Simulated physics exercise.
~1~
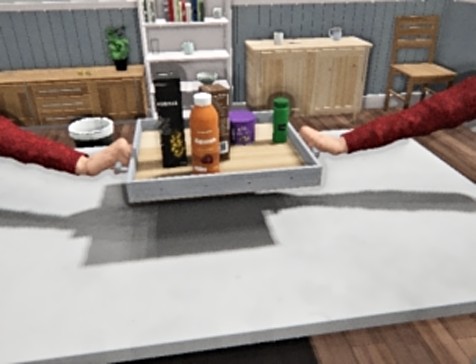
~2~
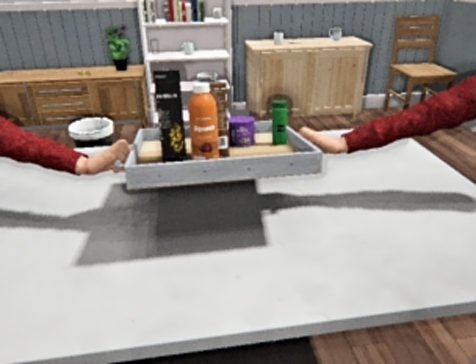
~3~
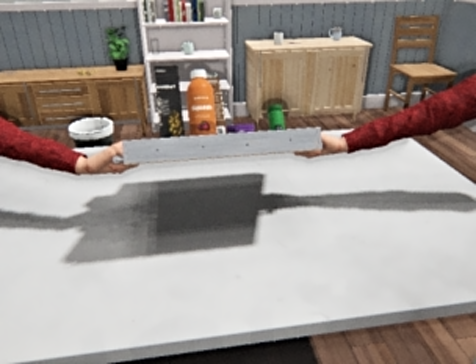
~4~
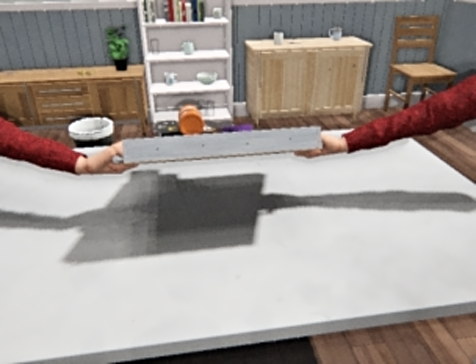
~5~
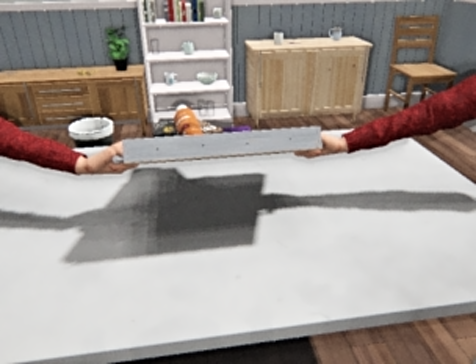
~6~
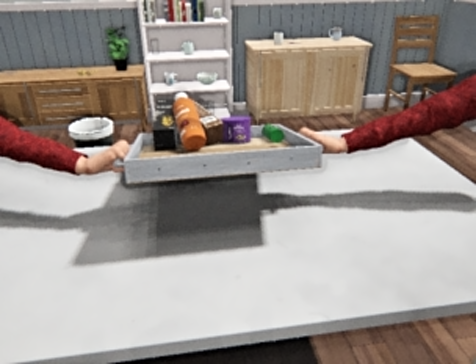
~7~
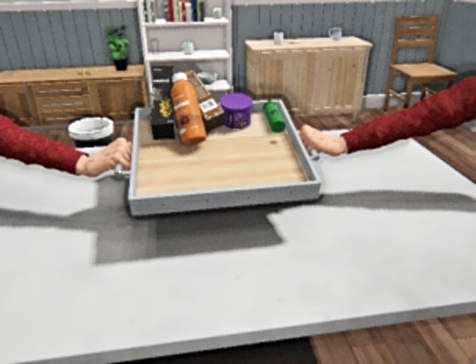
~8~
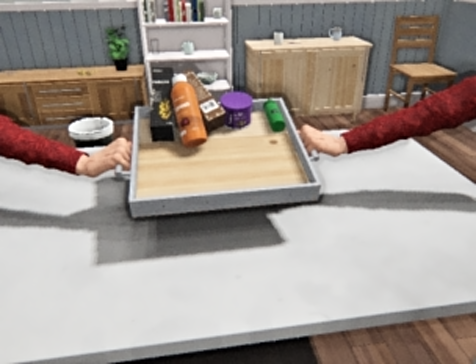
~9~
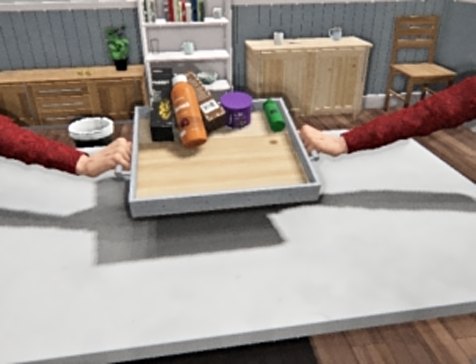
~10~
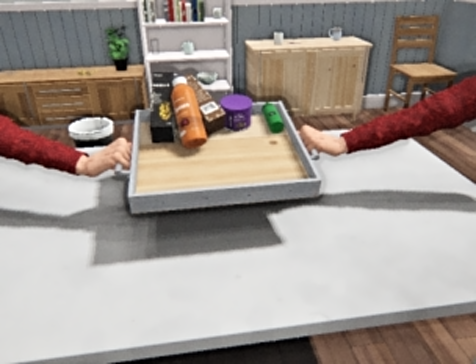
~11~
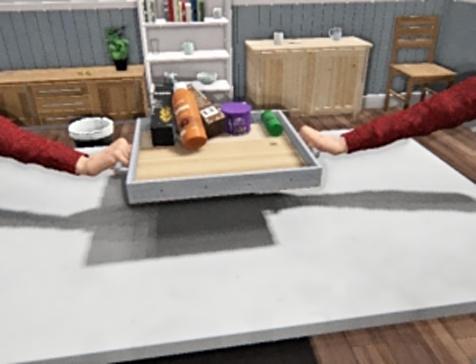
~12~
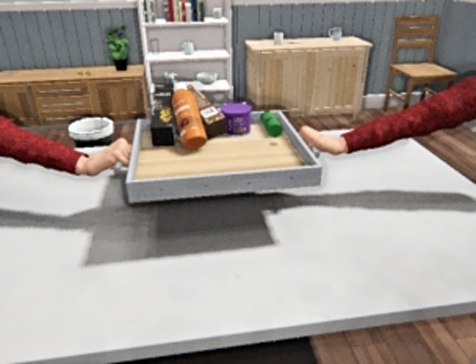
A pale tray with a grey rim, held at both ends by red-sleeved arms above a white table, carries a cluster of containers in a room with wooden cabinets and a white shelf behind. From left to right stand a black carton, an orange bottle, a brown carton, a purple tub and a green shaker. The tray tips away from the viewer, and everything topples except the tub. It swings back past level, tilting towards the viewer, then pauses before easing flat. The fallen items stay on the tray's far side, the bottle leaning, the tub upright.
